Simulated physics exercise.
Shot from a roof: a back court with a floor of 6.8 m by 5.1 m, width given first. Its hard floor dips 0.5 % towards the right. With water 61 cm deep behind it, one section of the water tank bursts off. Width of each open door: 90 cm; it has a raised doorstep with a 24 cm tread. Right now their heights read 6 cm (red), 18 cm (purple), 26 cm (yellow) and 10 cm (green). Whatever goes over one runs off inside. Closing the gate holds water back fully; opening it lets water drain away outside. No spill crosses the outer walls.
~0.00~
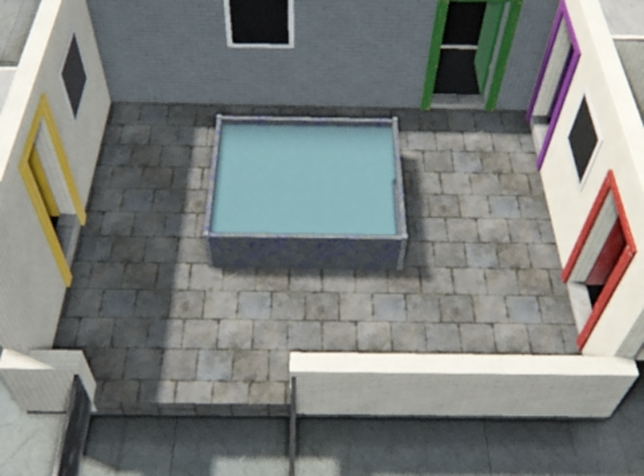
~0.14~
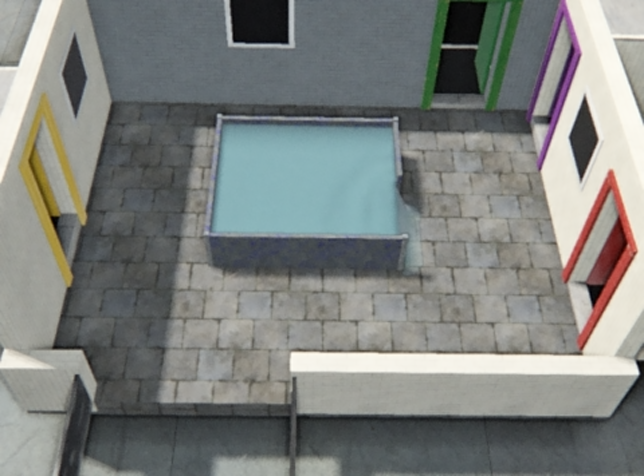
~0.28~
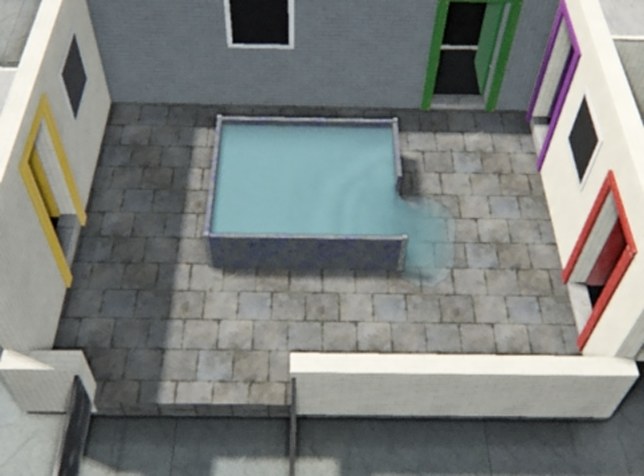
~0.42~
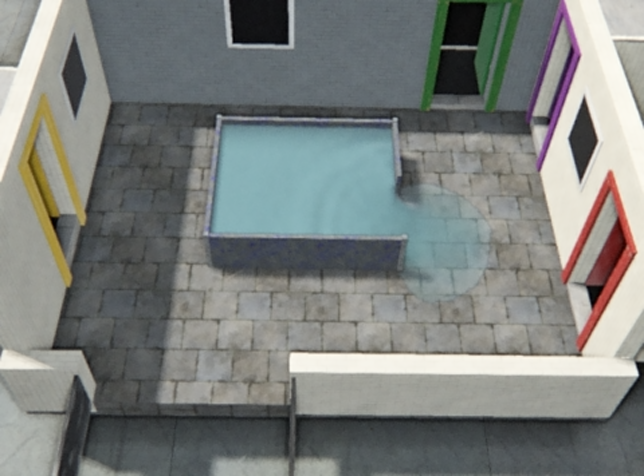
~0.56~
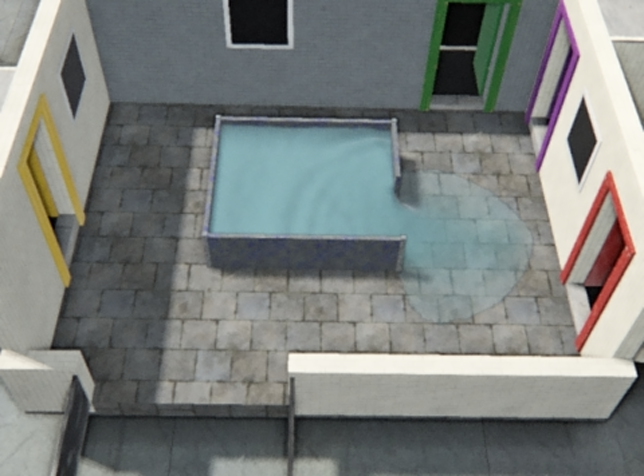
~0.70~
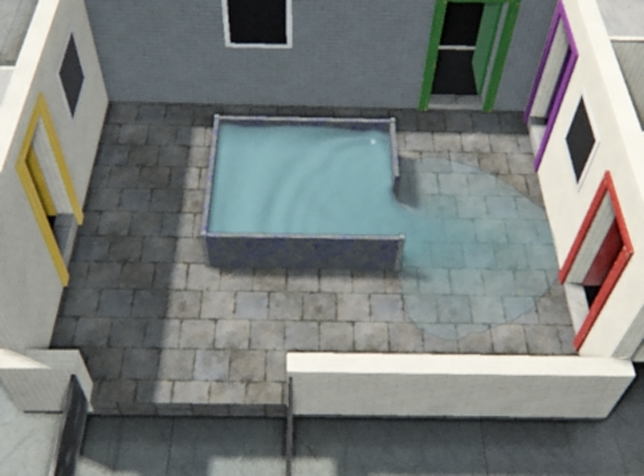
A paved back courtyard with grey and white walls is seen from a rooftop. A grey-sided tank of blue-green water stands in the middle, with a yellow-framed door on the left, a green one at the back, and purple and red ones on the right. A section of the tank's right side gives way, and water pours through the gap, spreading rightward across the paving in a widening, thin, rounded sheet.
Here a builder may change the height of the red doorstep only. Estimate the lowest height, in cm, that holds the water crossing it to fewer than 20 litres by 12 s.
My estimate is 25 cm.
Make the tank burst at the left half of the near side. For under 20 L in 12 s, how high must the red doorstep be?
Then the minimum is about 6.5 cm.
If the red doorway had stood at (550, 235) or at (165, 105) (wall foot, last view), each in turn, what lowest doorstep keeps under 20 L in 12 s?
About 29 cm, then about 10.0 cm.
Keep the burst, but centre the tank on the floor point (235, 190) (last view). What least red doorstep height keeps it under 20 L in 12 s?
With that change, some 21 centimetres.
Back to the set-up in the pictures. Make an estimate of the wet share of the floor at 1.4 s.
Approximately 25 % of it.
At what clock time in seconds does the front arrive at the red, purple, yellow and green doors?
The red door gets it at 0.9 s, the purple door at 1.3 s, the yellow door at 6.0 s and the green door at 2.2 s.
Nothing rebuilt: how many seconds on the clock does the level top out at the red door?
It peaks at about 2.8 s.
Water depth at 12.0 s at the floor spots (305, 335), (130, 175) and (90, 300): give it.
Close to 4, 6 and 8 cm deep.
After 1.4 s water covers 25 % of the floor, deepest (36 cm) near (409, 250); 17 cm at the red door, 14 litres in over its 6 cm doorstep.
After 3.0 s water covers 35 % of the floor, deepest (32 cm) near (578, 391); 23 cm at the red door, 181 litres in over its 6 cm doorstep.
After 12.0 s water covers 95 % of the floor, deepest (12 cm) near (578, 391); 10 cm at the red door, 560 litres in over its 6 cm doorstep.
At the red door as built, the water arrived by 0.9 s and peaked near 24 cm at 2.8 s.
With a doorstep of 21.5 cm, 46 litres would have come in within the 12 s; with 28.5 cm, 4 litres. So under 20 litres takes about 25 cm.
